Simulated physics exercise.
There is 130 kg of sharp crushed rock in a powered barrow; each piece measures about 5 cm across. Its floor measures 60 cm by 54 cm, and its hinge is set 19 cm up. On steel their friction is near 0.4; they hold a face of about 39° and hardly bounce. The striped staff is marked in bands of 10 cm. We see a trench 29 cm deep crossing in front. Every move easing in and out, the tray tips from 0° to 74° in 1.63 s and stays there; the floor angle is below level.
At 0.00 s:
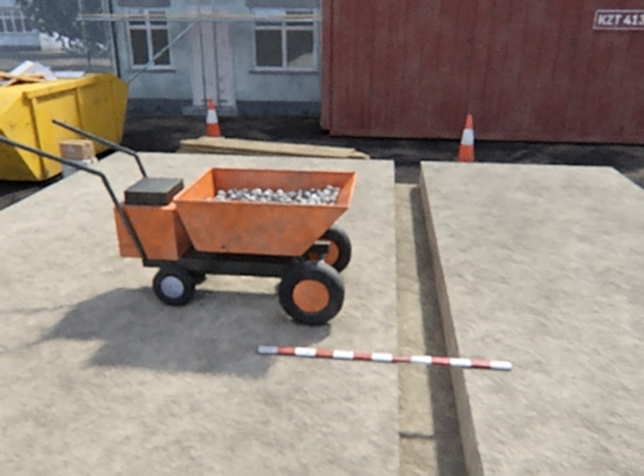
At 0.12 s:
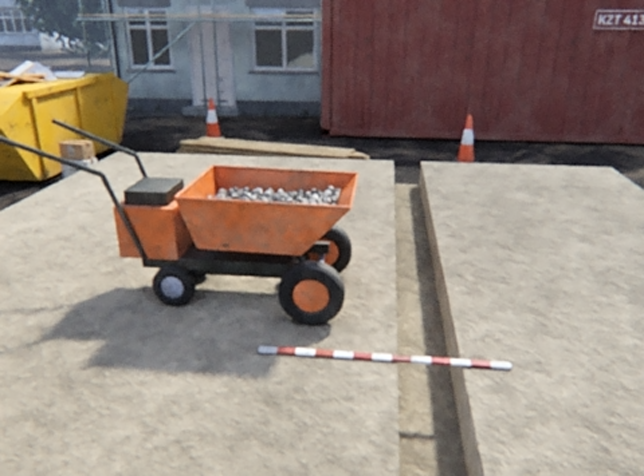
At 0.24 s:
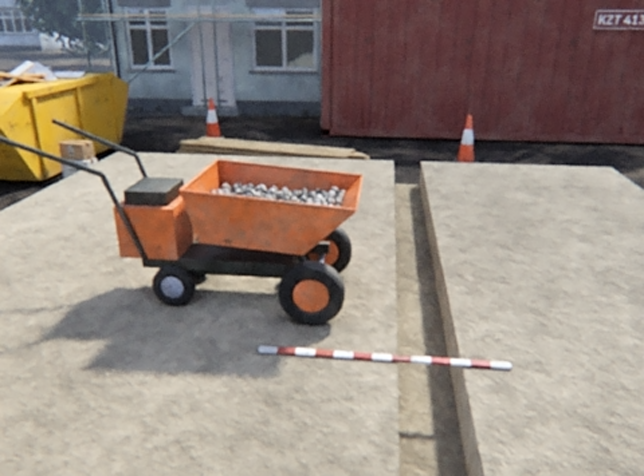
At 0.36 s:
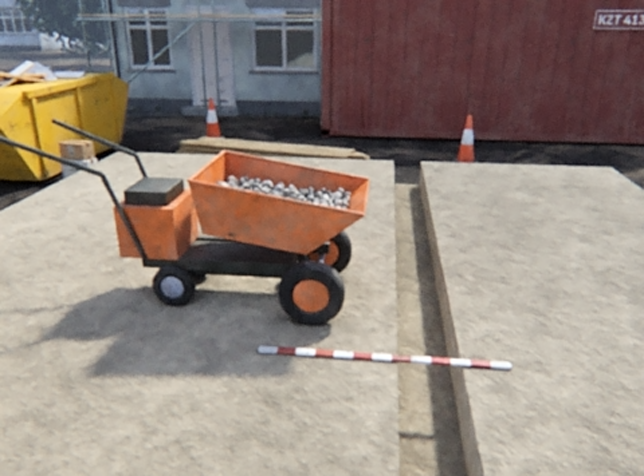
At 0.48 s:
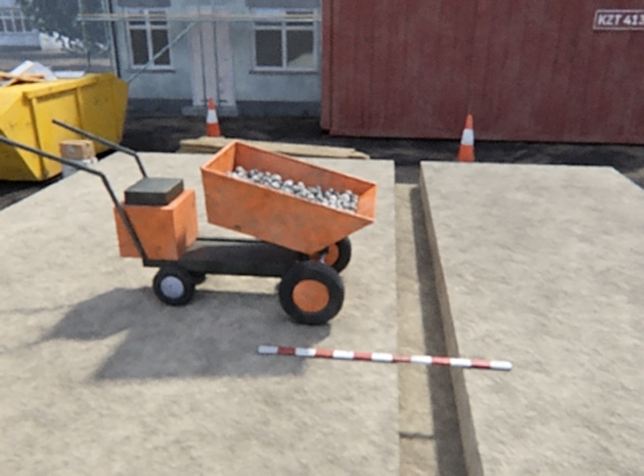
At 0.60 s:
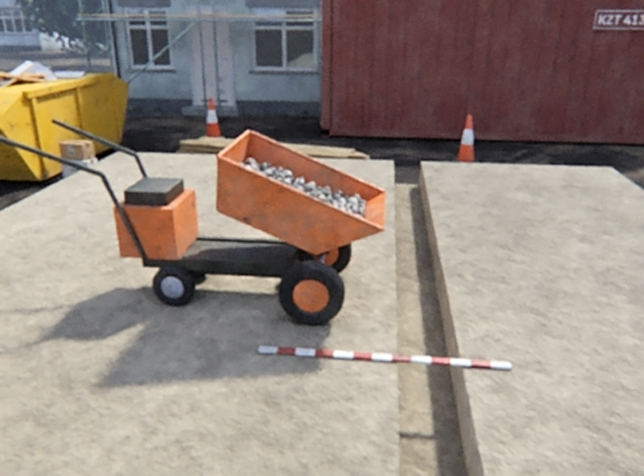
An orange powered barrow full of crushed grey rock stood still beside a narrow trench while its tray slowly tilted forward to the right, the back end rising well above the black frame.
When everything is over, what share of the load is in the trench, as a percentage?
Close to 90 in a hundred.
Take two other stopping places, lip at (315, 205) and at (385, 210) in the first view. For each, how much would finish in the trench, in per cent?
It'd be around 95 per cent and after that around 35 per cent.
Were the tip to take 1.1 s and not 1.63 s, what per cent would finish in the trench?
About 85%.
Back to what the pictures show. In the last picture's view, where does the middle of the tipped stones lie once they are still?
(428, 328).
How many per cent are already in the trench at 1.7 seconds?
Around 30 per cent of it.
After 1.2 s the floor is at 62°; 100 % in the tray; the foremost stones are at (406, 266).
After 1.7 s the floor is at 74°; 66 % in the tray, 31 % in the trench, 3 % past the trench; the foremost stones are at (468, 306).
After 2.1 s the floor is at 74°; 28 % in the tray, 61 % in the trench, 10 % past the trench; the foremost stones are at (512, 314).
After 4.0 s the floor is at 74°; 0 % in the tray, 90 % in the trench, 10 % past the trench; the foremost stones are at (523, 316).
